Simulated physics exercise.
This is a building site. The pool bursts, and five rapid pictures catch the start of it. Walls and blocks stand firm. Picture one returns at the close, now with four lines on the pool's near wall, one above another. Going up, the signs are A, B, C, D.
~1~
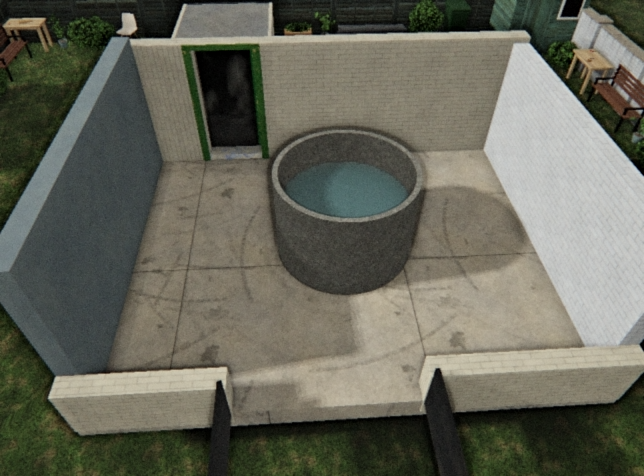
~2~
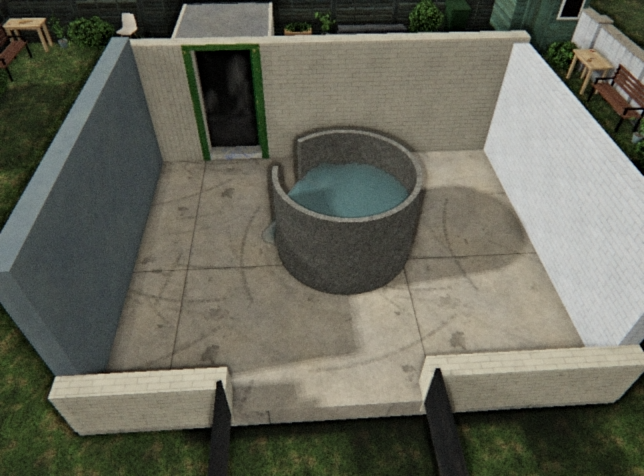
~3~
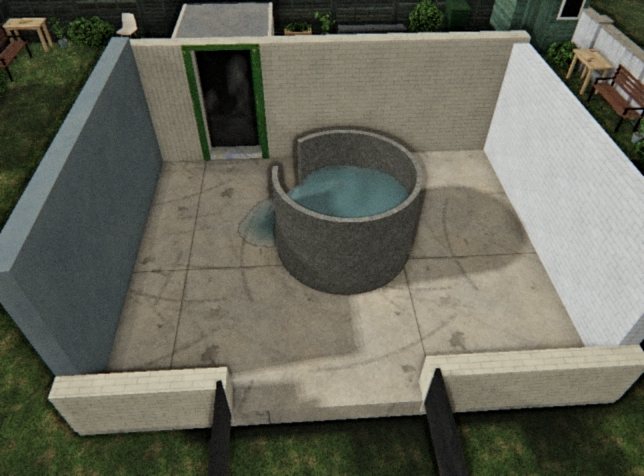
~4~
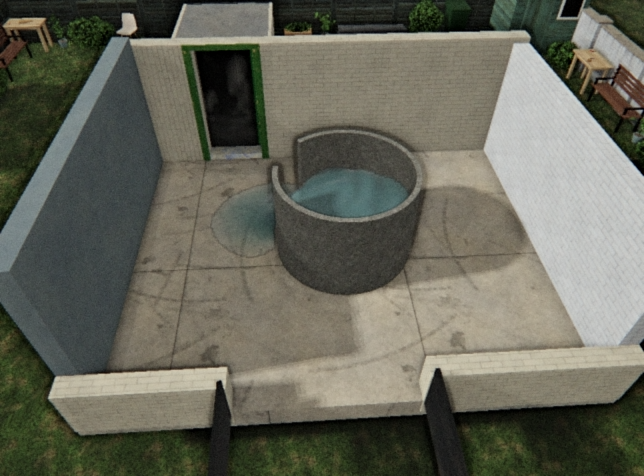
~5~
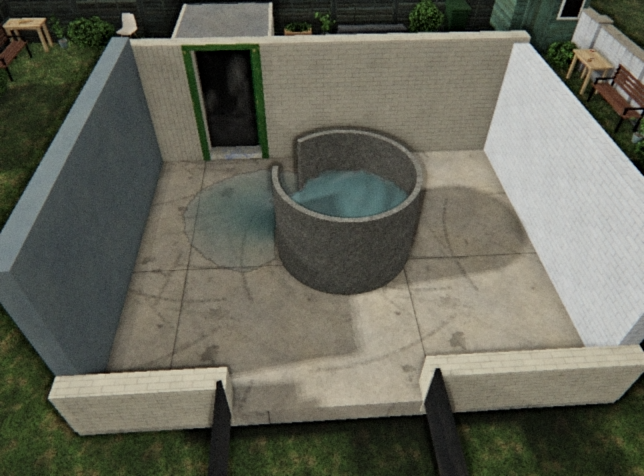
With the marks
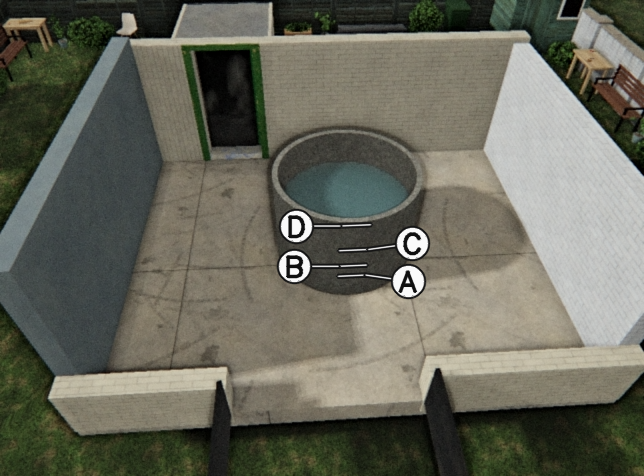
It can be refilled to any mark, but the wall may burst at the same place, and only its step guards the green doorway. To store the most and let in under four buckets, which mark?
The answer is mark A.
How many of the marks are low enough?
One of the four.
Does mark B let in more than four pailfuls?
Yes, that goes wrong.
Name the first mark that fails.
B it is.
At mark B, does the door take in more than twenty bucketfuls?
No, it does not.
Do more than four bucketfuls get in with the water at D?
Yes, it does.
In white, A at (351, 275); B at (352, 265); C at (353, 250); D at (355, 225); from the bottom up A, B, C, D.
If A is chosen, a bucket or two gets in.
If B is chosen, about 10 bucketfuls get in.
If C is chosen, dozens of bucketfuls pour in.
If D is chosen, dozens of bucketfuls pour in.
